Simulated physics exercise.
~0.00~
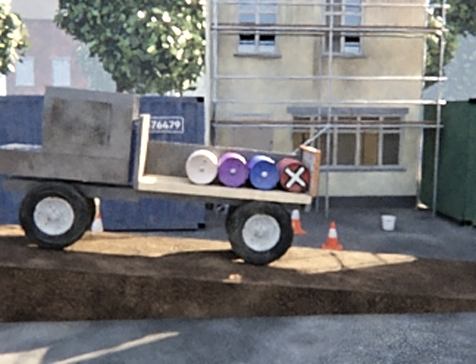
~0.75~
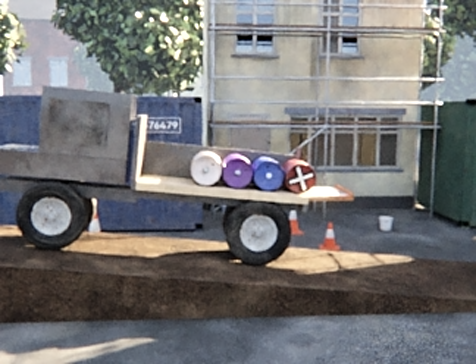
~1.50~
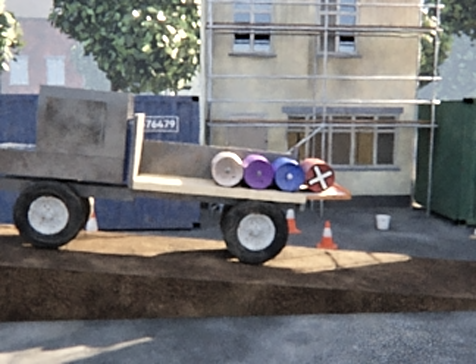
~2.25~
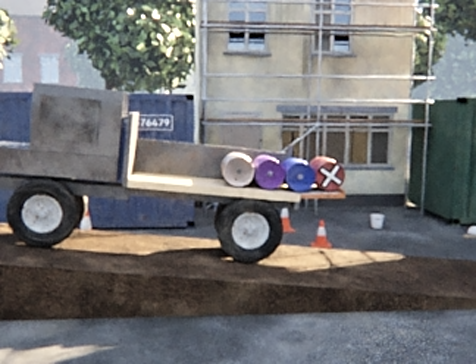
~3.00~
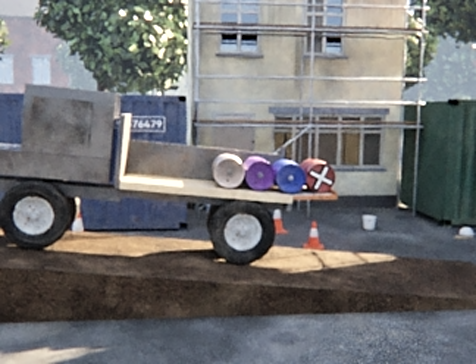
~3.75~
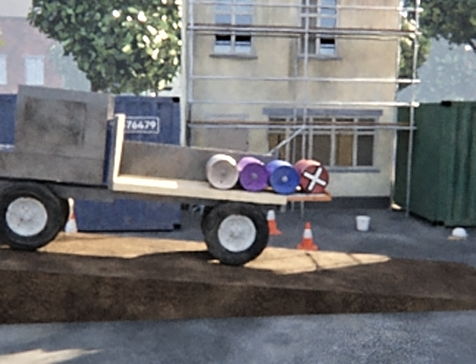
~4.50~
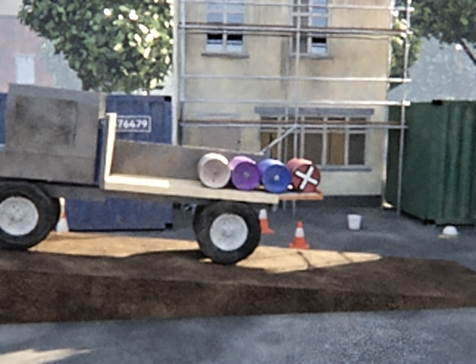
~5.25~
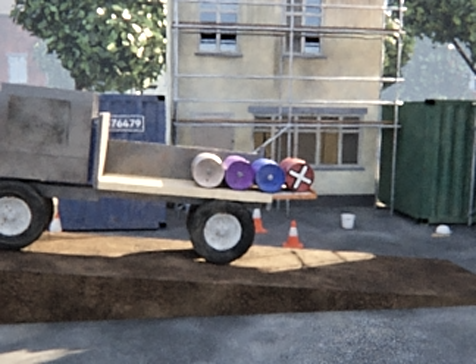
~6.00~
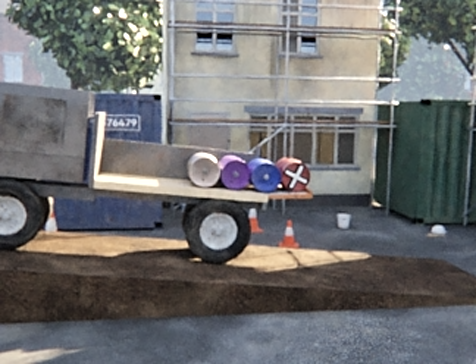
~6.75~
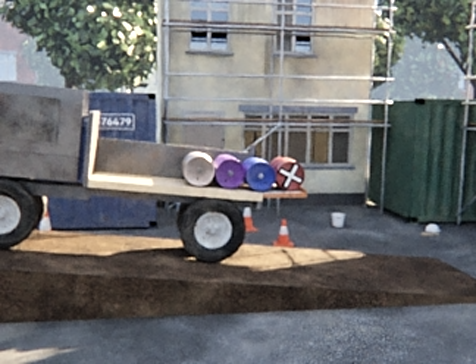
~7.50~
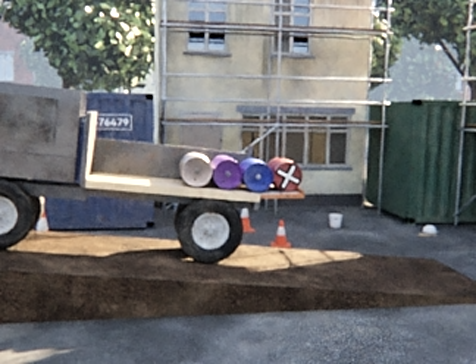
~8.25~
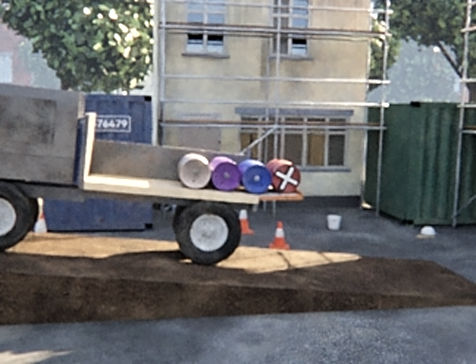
A grey flatbed truck, seen from the side, stands on a brown dirt ramp sloping down to the right, before a pale building with scaffolding, a blue container, a green container and orange cones. Four kegs lie end-on in a row on its bed, white, purple, blue and red with a white cross. The tailgate drops open at the right end, and the kegs roll together to the right. The red one rolls onto the lowered gate, then the row halts and rocks back slightly. As the view drifts right, all four rest still, with none fallen off.
